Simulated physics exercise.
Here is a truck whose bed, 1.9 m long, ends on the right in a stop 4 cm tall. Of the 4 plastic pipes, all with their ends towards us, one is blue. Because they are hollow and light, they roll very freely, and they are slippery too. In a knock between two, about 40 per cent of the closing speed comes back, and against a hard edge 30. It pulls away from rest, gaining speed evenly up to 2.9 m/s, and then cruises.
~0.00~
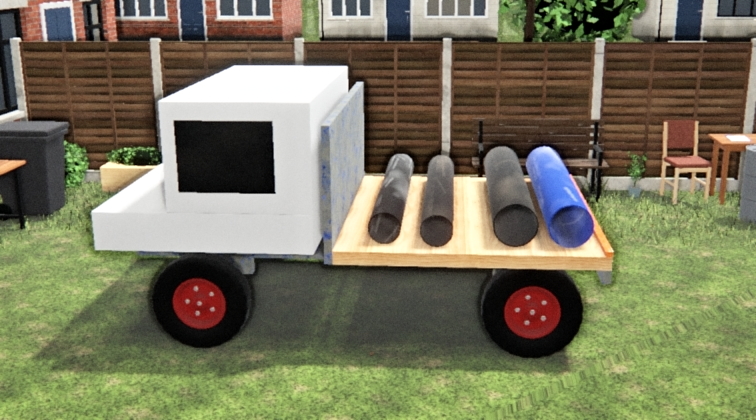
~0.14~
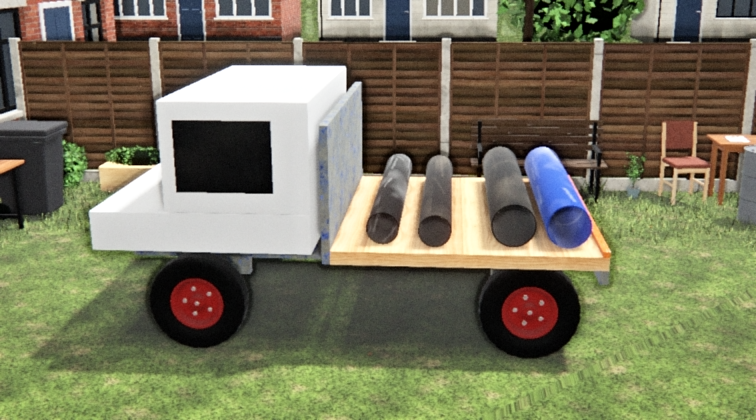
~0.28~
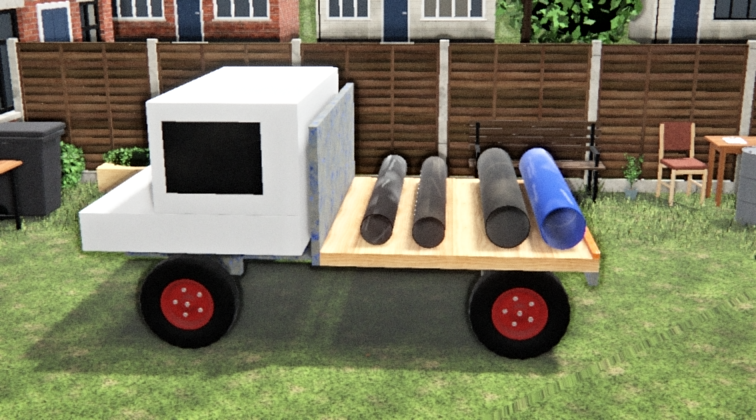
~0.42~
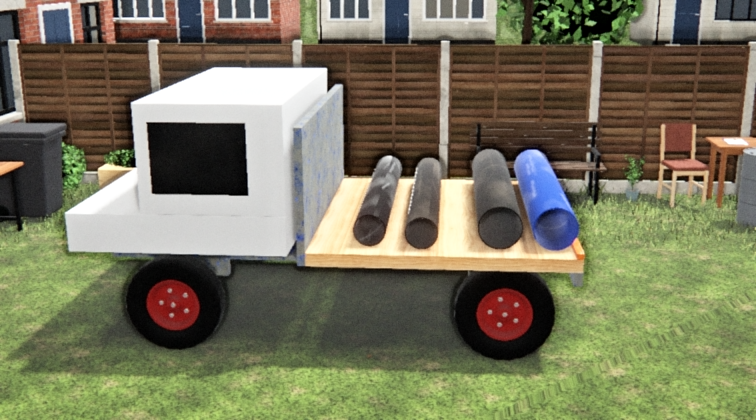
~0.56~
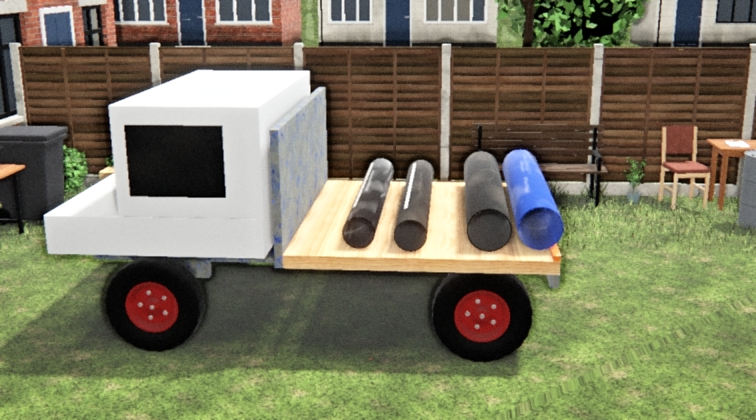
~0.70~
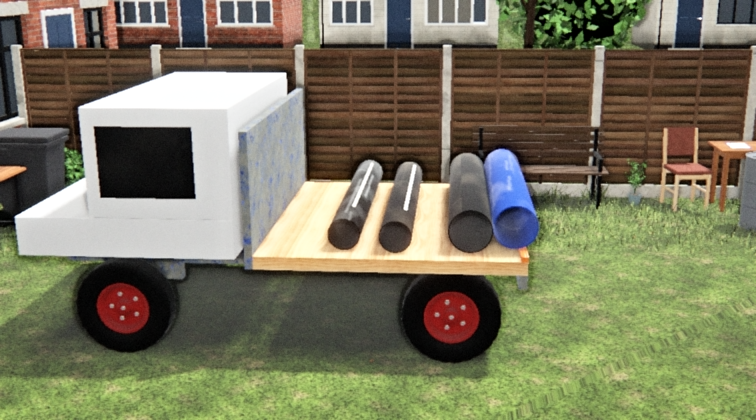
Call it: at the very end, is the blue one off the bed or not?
Yes, it is off the bed.
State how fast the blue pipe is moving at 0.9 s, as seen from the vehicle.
Close to 0.7 m/s at that moment.
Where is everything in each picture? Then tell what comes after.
In the first picture, blue (572, 228); tail bar at (609, 254); speed 0.0 m/s; 4 of the 4 make up the bottom layer on the bed.
In the second picture, blue (570, 228); tail bar at (607, 255); speed 0.2 m/s.
In the third picture, blue (564, 229); tail bar at (596, 256); speed 0.6 m/s.
In the fourth picture, blue (556, 230); tail bar at (581, 257); speed 1.0 m/s.
In the fifth picture, blue (541, 229); tail bar at (557, 258); speed 1.4 m/s.
In the sixth picture, blue (516, 228); tail bar at (525, 259); speed 1.8 m/s.
Then, 0.9 s in, blue is going over the tail; 1 lost off the end.
Then, 1.0 s in, blue is going over the tail; 1 lost off the end.
Then, 1.1 s in, blue is going over the tail; 1 lost off the end.
Then, 1.2 s in, blue is going over the tail; 1 lost off the end.
In the end (6.1 s), blue is over the tail and down; 2 lost off the end.
